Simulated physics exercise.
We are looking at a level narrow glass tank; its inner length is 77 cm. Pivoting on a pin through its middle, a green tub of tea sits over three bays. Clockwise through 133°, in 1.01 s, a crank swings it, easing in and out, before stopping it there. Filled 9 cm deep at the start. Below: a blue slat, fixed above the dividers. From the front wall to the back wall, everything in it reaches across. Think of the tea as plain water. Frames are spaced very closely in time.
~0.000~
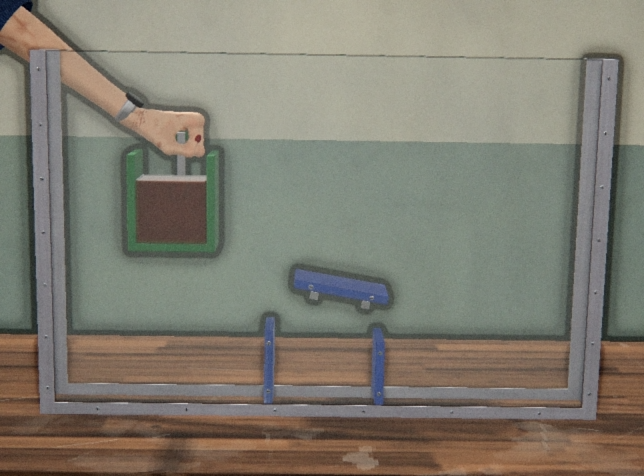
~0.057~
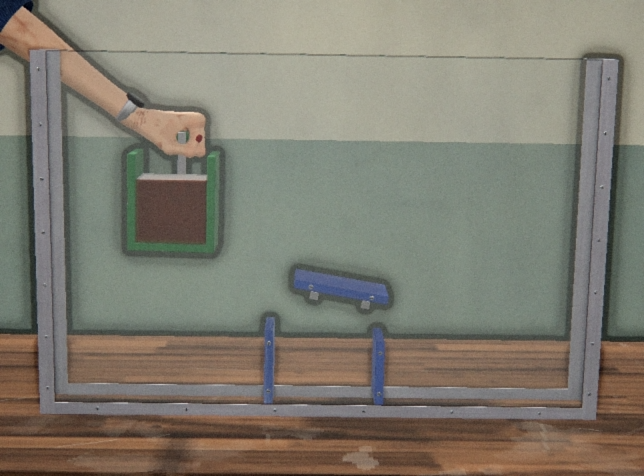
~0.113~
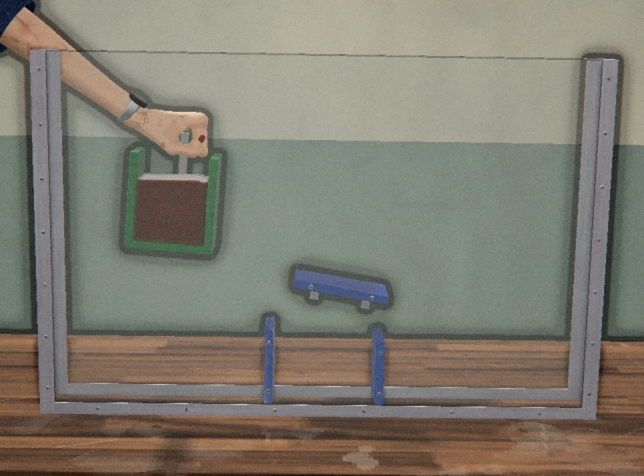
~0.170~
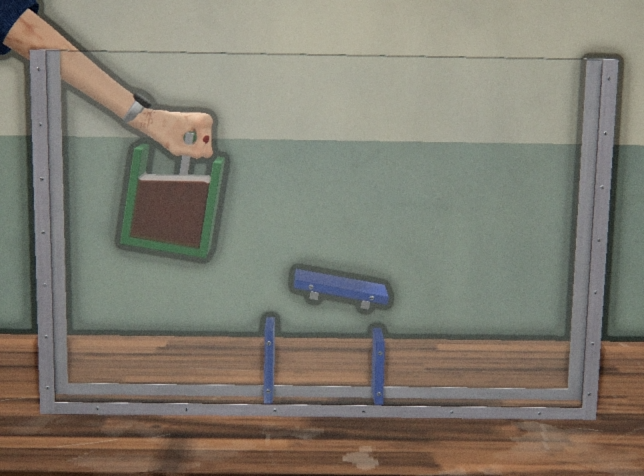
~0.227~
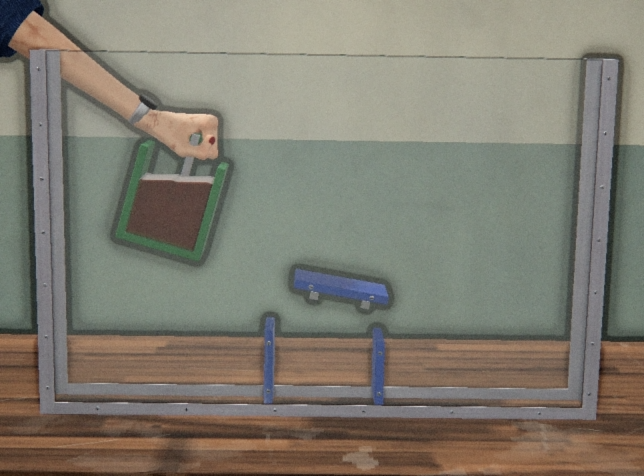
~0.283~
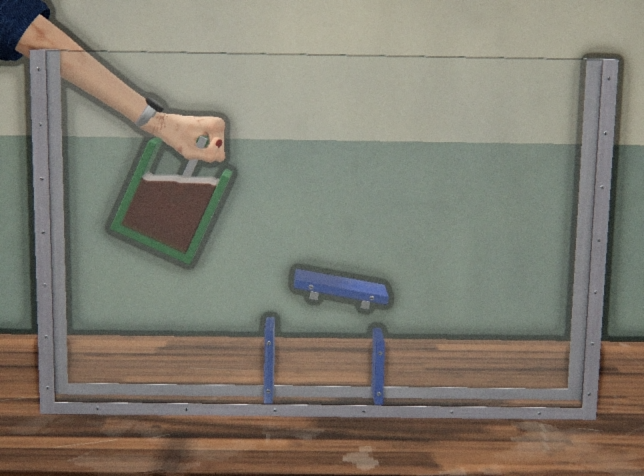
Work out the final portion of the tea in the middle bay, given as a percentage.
About 40 per cent ends in the middle bay.
Then, 0.50 s in, hardly anything has reached the bottom yet.
Then, 0.77 s in, 33 per cent is down, the largest part in the middle bay.
Then, 1.12 s in, 92 per cent is down, the largest part in the left bay.
Finally, the split from left to right is 62, 38 and 0 per cent.
